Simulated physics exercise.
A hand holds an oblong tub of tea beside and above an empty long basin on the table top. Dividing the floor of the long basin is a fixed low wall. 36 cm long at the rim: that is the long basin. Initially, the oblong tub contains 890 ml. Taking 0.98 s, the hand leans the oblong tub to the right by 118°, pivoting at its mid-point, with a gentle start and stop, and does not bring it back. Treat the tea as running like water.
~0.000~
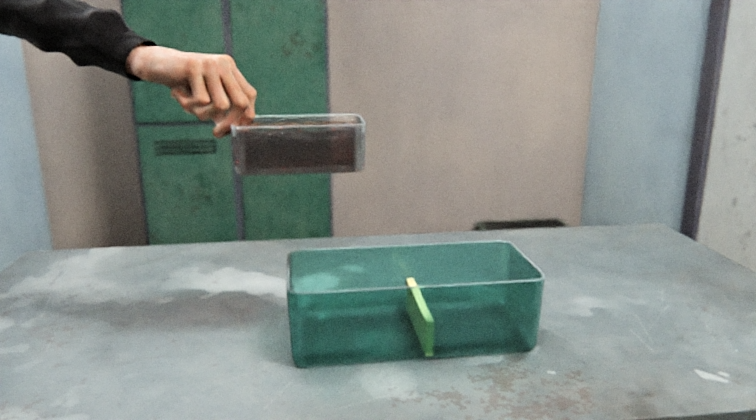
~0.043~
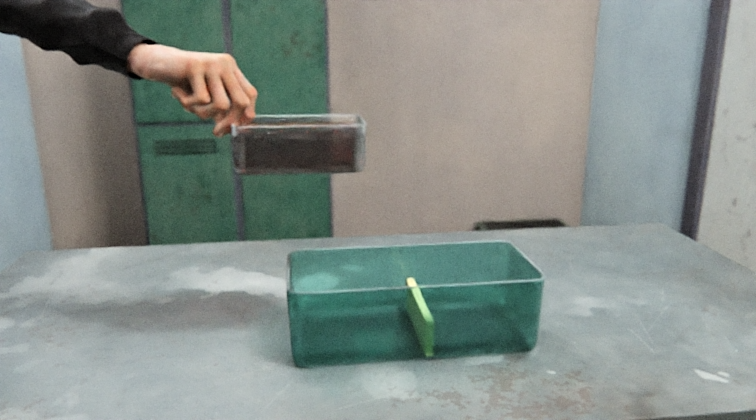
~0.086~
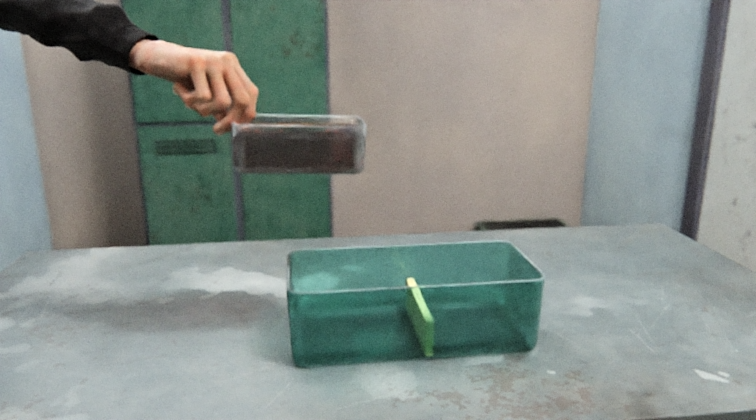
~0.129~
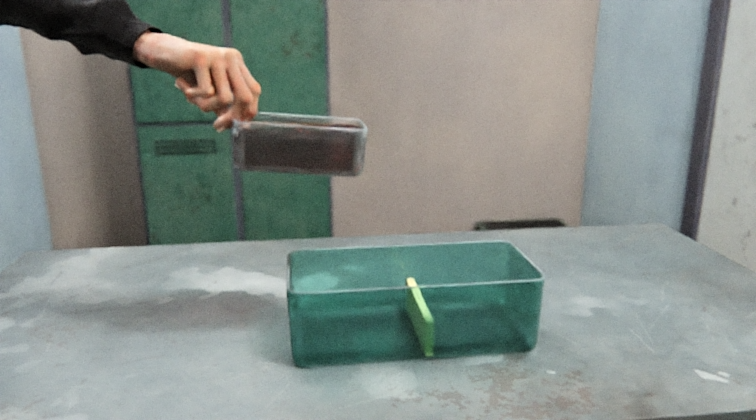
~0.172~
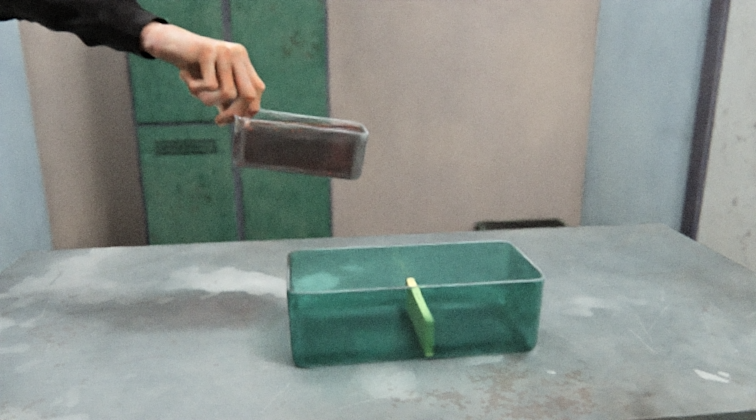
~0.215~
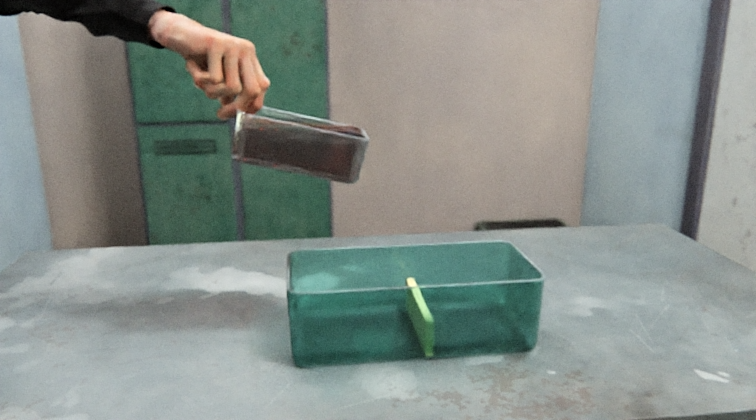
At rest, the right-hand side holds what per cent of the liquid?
It holds some 44 in every hundred.
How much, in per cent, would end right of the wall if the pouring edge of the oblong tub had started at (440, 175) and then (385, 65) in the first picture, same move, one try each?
I'd expect close to 85 per cent and then close to 65 per cent.
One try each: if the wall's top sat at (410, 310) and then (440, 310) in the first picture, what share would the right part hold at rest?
Result: 60 per cent, then 20 per cent.
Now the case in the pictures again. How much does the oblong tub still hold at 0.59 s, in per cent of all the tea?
Close to 20 in a hundred.
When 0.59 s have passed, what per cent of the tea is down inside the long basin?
22 %, give or take.
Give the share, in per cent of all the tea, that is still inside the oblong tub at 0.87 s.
About 2 % is still there.
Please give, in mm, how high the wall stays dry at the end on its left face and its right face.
Close to 40 mm left and close to 38 mm right.
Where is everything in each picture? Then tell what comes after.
In the first frame, tilt 0°; pouring edge (362, 121); surface from (237, 129) to (360, 126); the long basin's rim runs from (288, 272) to (527, 260); the wall's top is at (419, 299).
In the second frame, tilt 1°; pouring edge (362, 121); surface from (237, 129) to (361, 126).
In the third frame, tilt 2°; pouring edge (363, 123); surface from (237, 128) to (361, 127).
In the fourth frame, tilt 5°; pouring edge (363, 126); surface from (237, 127) to (362, 128).
In the fifth frame, tilt 9°; pouring edge (364, 130); surface from (239, 126) to (362, 130).
In the sixth frame, tilt 13°; pouring edge (365, 136); surface from (239, 125) to (364, 131).
By 0.59 s the tilt is 78° and 21 per cent is still to pour, 5 is left of the wall and 17 right of it.
By 0.87 s the tilt is 115° and 2 per cent is still to pour, 43 is left of the wall and 44 right of it.
By 1.16 s the tilt is 118° and 0 per cent is still to pour, 48 is left of the wall and 44 right of it.
By 1.48 s the tilt is 118° and 0 per cent is still to pour, 48 is left of the wall and 45 right of it.
At rest 48 per cent lies left of the wall, 44 right of it and 7 outside.
